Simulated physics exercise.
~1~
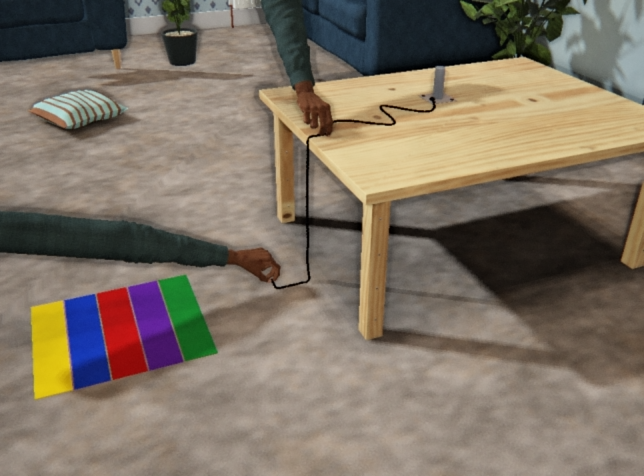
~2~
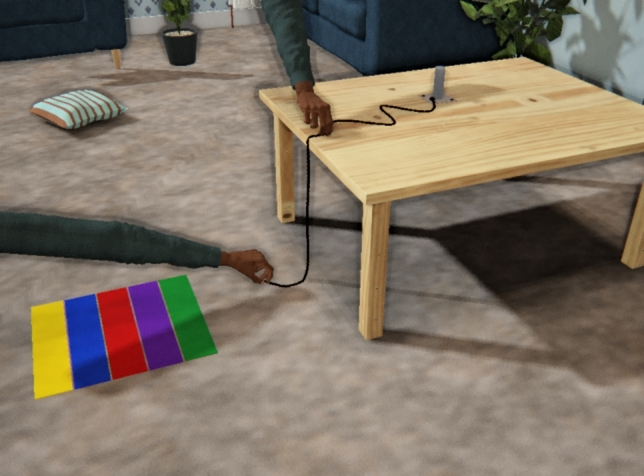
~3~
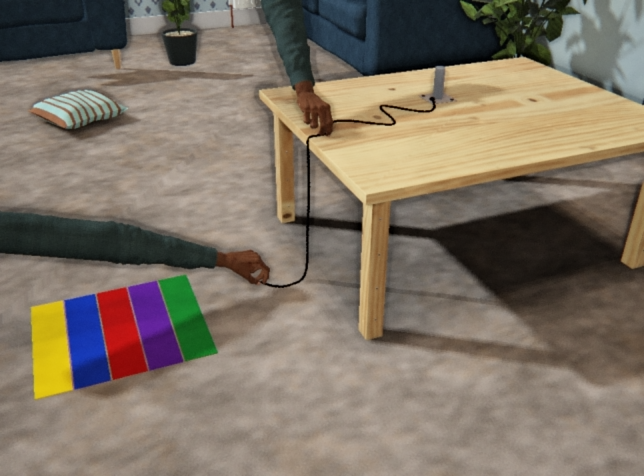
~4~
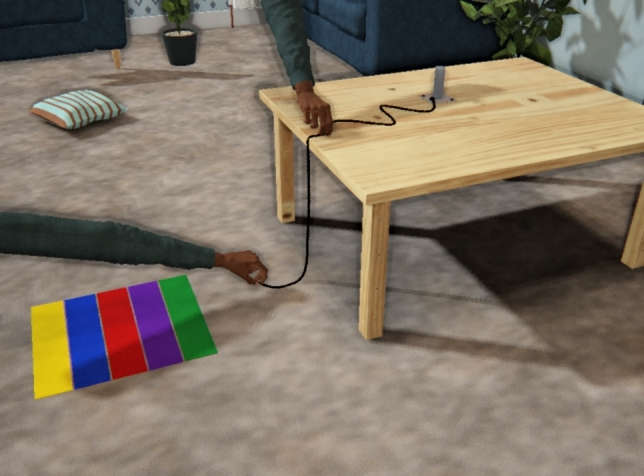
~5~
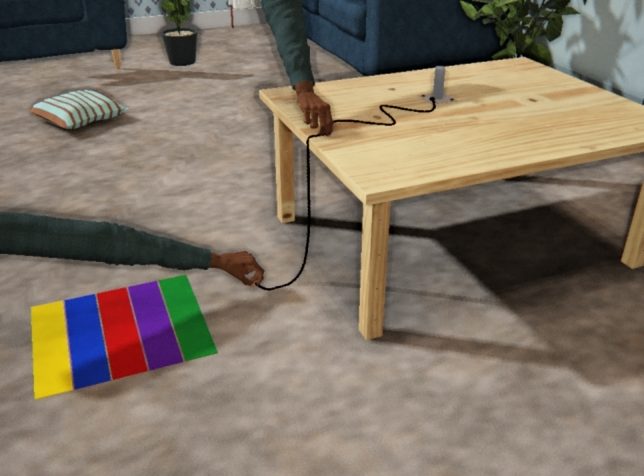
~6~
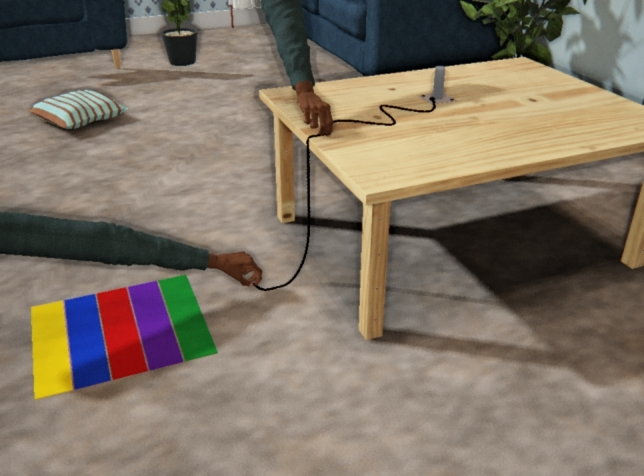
In a living room, a black cord winds from a small post on a low wooden table, under one hand at the edge, and down to another hand near five coloured strips. The lower hand draws the cord's end slightly left, while the upper hand stays still.
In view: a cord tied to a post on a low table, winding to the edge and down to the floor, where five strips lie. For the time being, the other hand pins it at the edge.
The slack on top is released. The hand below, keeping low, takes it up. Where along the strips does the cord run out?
Over the yellow strip.
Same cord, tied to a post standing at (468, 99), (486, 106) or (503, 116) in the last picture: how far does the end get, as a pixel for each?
Try by try, about (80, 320), (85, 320) and (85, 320).
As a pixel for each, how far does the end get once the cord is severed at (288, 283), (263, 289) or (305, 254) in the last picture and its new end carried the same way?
Case by case: (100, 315), (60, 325) and (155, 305).
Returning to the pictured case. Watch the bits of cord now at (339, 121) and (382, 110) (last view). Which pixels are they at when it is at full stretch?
The first one ends up at (267, 153) and the second one at (350, 117).
A little later, end near (108, 316); over red.
Next, end near (67, 325); over blue.
When it is tight, end near (42, 331); over yellow. Over yellow.
